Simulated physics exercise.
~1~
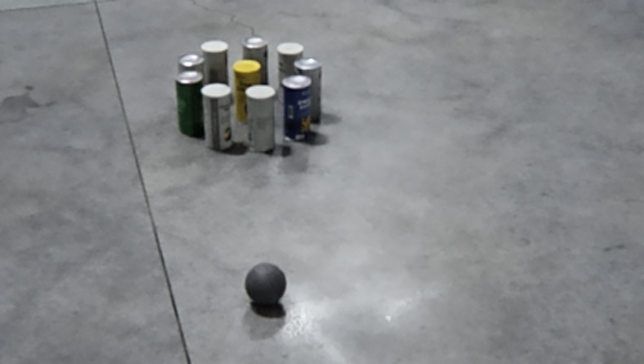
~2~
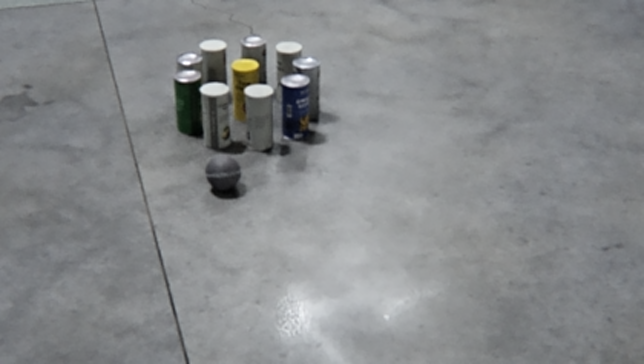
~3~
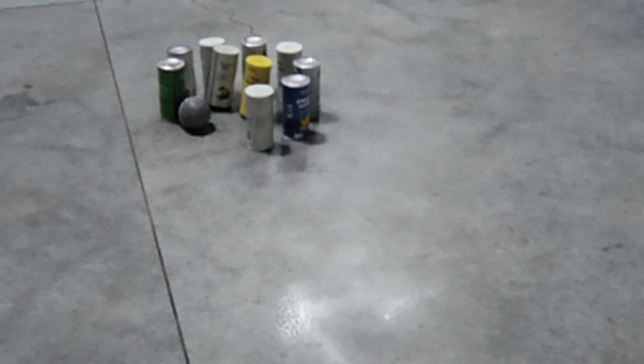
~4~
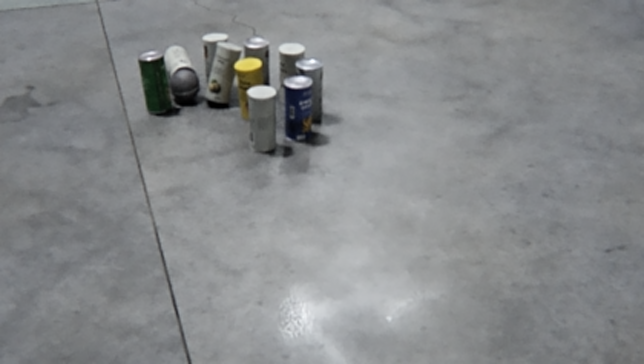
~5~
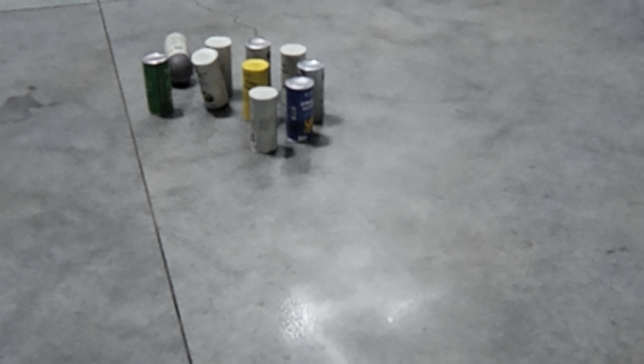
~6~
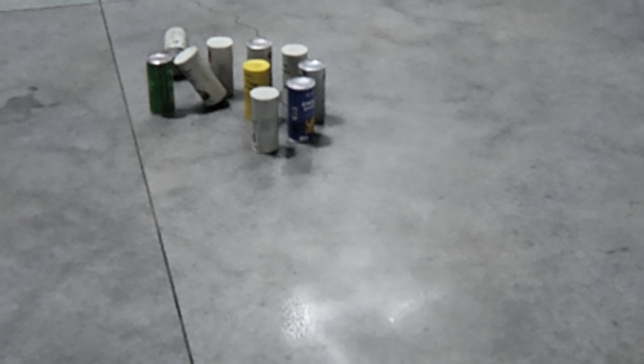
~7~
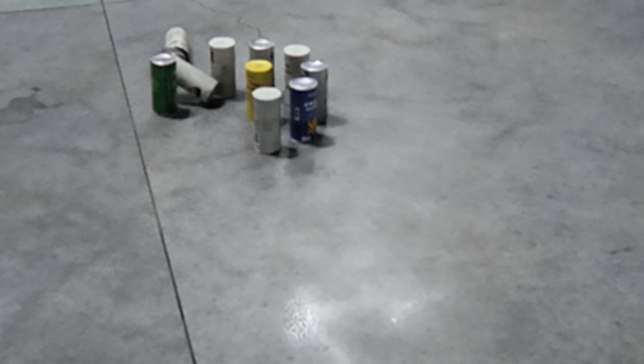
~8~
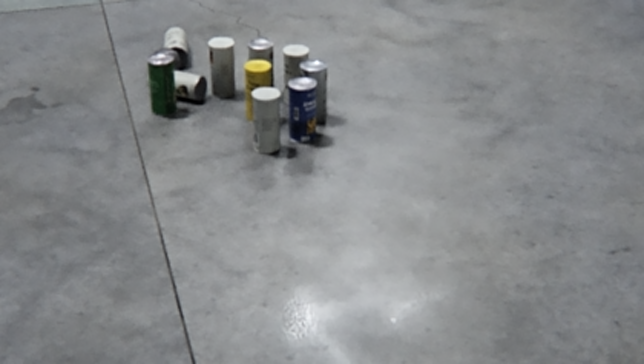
At first, a cluster of upright canisters stands on a grey concrete floor, a yellow one among pale, green and blue ones, while a dark ball rolls toward them from the near side. The ball runs up and to the left and strikes the left side of the group. The green canister slides left but stays upright, while a pale one behind it topples and another pale one tilts. The ball passes out of sight behind them. The tilting canister then sinks over to the left and lies beside the green one, leaving the yellow, blue and remaining canisters standing.
